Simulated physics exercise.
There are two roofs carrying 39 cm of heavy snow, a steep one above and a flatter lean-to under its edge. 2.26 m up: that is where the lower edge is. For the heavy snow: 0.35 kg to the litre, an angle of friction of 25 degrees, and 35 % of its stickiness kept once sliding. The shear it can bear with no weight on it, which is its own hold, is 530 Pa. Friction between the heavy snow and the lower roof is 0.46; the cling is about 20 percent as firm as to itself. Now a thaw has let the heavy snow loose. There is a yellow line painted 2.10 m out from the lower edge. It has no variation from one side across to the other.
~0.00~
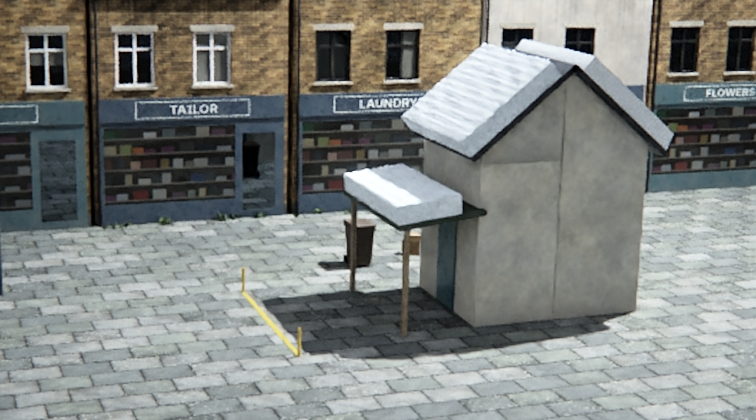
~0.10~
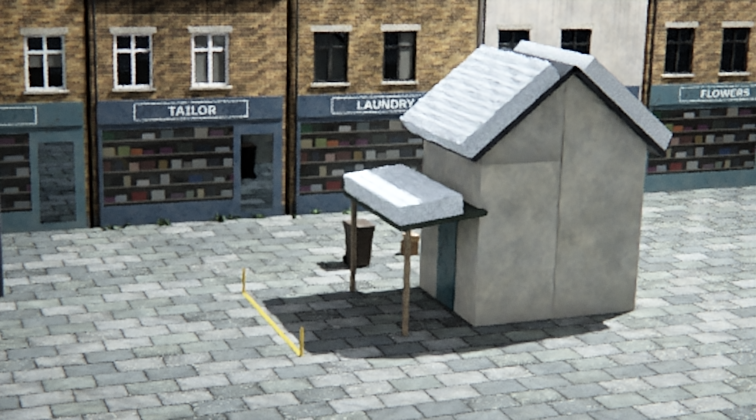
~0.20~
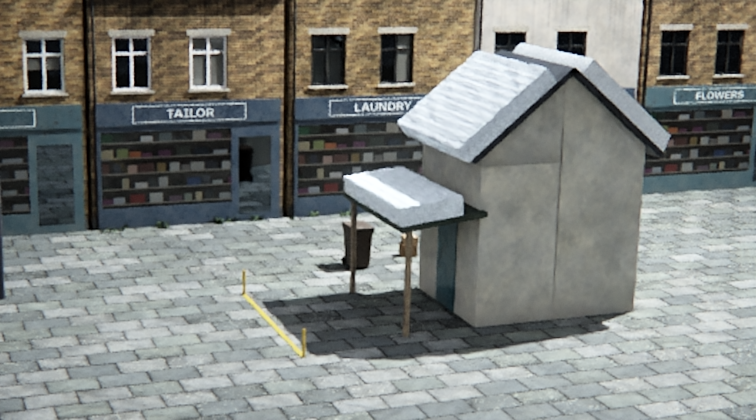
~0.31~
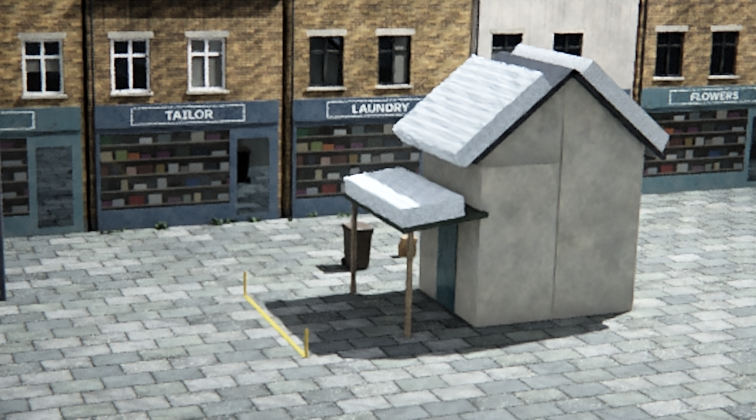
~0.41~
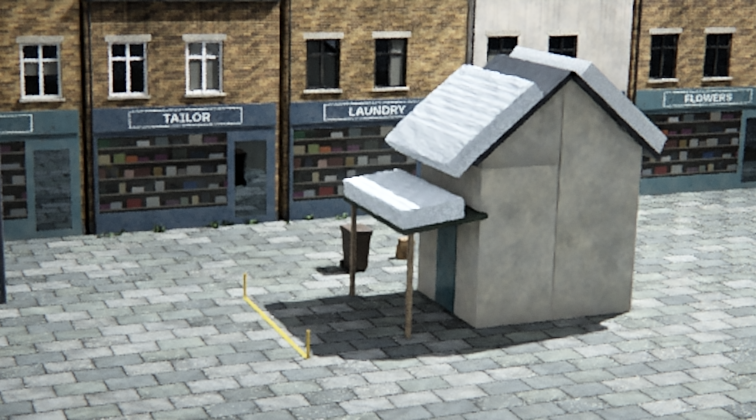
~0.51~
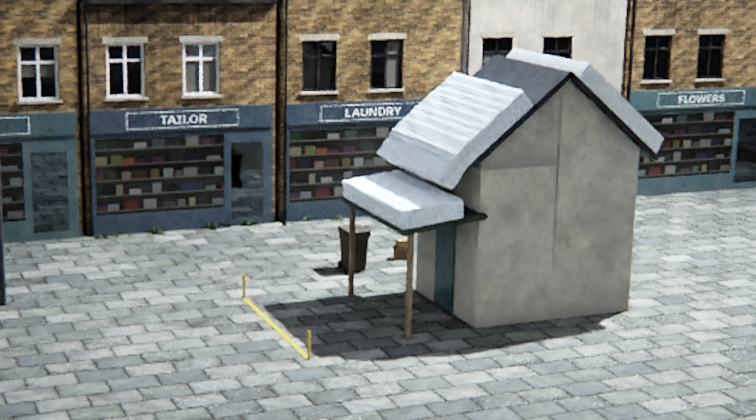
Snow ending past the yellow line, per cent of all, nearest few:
29 %.
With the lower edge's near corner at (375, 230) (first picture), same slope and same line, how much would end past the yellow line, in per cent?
That would come to roughly 20 %.
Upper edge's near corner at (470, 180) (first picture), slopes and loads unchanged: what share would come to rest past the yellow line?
Result: Near 16 %.
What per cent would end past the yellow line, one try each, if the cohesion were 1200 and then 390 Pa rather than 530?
In order: Around 16 % and around 30 %.
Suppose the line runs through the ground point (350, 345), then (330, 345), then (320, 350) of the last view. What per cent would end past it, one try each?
In order, some 55, 45 and 35 percent would end past it.
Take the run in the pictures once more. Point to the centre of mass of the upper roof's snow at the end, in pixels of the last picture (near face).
That point lands roughly at (325, 312).
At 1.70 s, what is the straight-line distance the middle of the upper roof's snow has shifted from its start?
4.6 m.
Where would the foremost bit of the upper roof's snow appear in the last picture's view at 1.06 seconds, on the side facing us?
Position: Approx. (379, 218).
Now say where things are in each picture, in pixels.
In the first frame, foremost bit of the heavy snow at (472, 133).
In the second frame, foremost bit of the heavy snow at (471, 135), its middle shifted 3.1 cm, 2 % of it past the upper edge, in one piece.
In the third frame, foremost bit of the heavy snow at (467, 162), its middle shifted 11 cm, 5 % of it past the upper edge, in one piece.
In the fourth frame, foremost bit of the heavy snow at (464, 154), its middle shifted 25 cm, 11 % of it past the upper edge, in one piece.
In the fifth frame, foremost bit of the heavy snow at (457, 160), its middle shifted 45 cm, 19 % of it past the upper edge, in one piece.
In the sixth frame, foremost bit of the heavy snow at (448, 170), its middle shifted 69 cm, 30 % of it past the upper edge, cracking.
After 1.06 s, none is below the lower edge and 0 % is past the line.
After 1.70 s, 57 % is below the lower edge and 10 % is past the line.
After 2.35 s, 65 % is below the lower edge and 29 % is past the line.
After 3.00 s, 66 % is below the lower edge and 29 % is past the line.
After 3.70 s, 66 % is below the lower edge and 29 % is past the line.
